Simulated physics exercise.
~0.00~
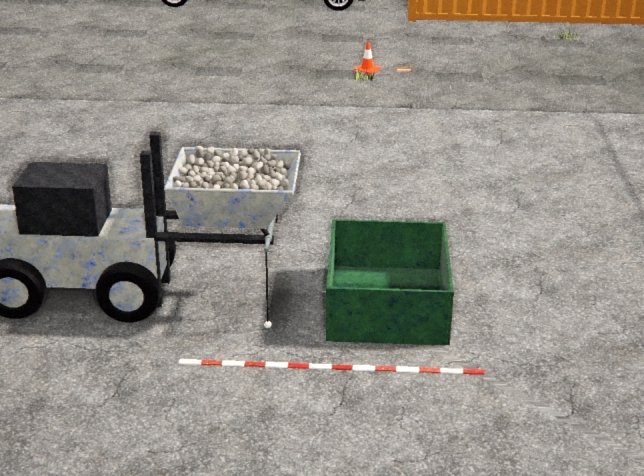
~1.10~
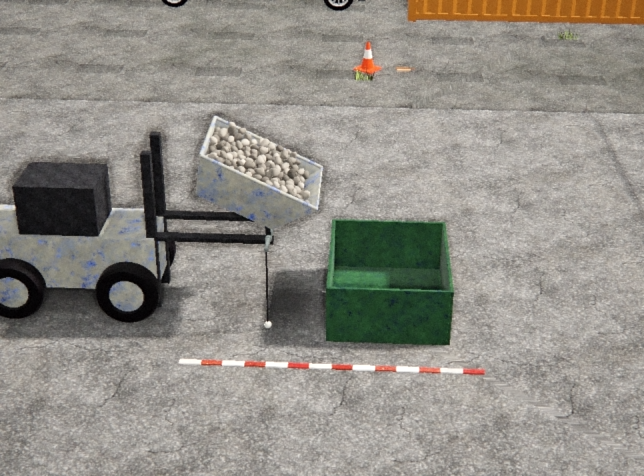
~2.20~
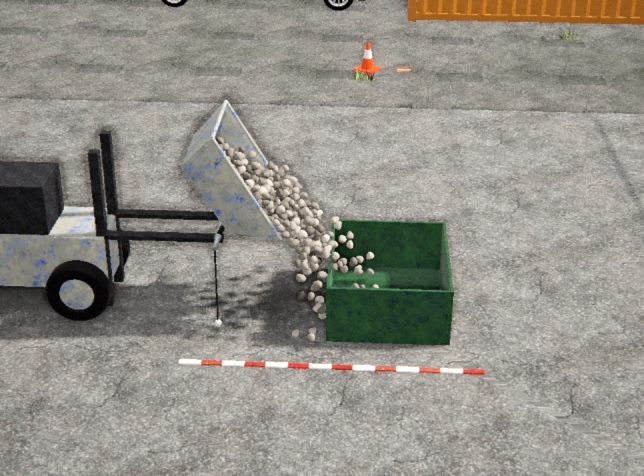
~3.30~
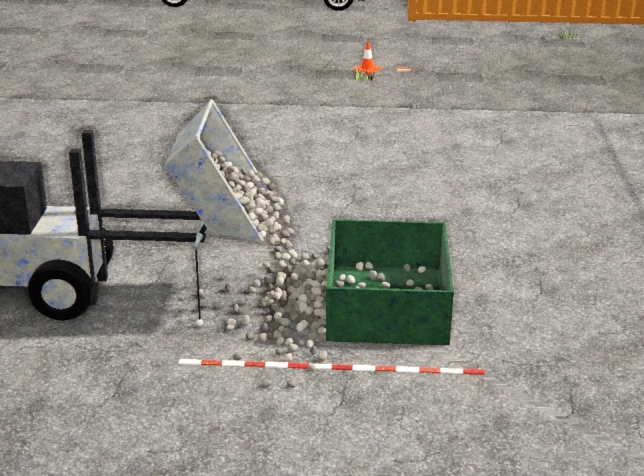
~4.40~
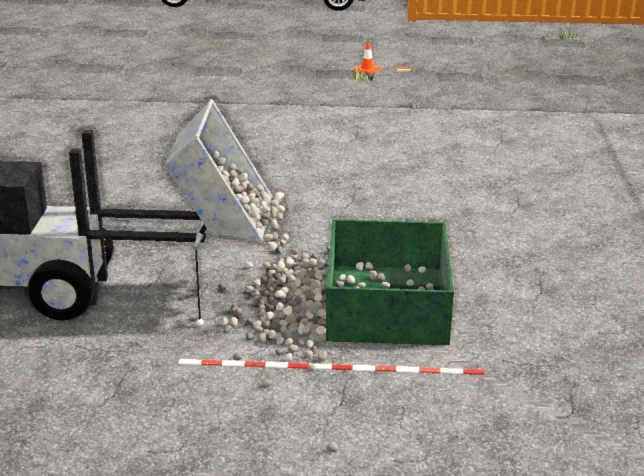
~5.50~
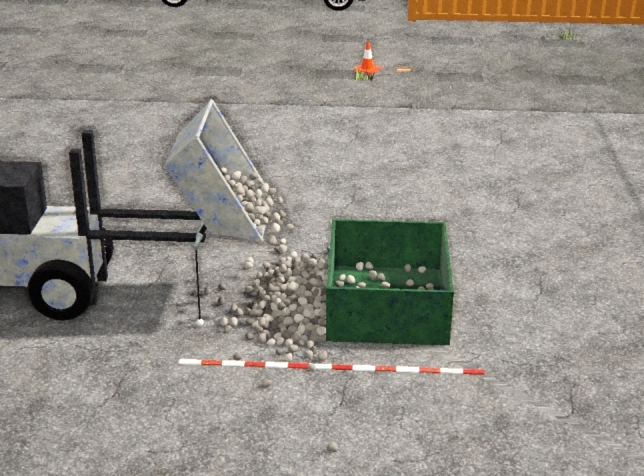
To begin with, a forklift on grey paving holds a pale, blue-flecked skip heaped with rounded stones, just left of an open green bin. The skip tips to the right, its stones still inside. As it tilts more steeply, the forklift backs away to the left, and stones pour over the lip, a few dropping into the bin. With the machine drawn back, the stream falls short and lands on the ground. It ends with the skip still steeply tilted and holding many stones, a large pile beside the bin, and only a scattering inside it.
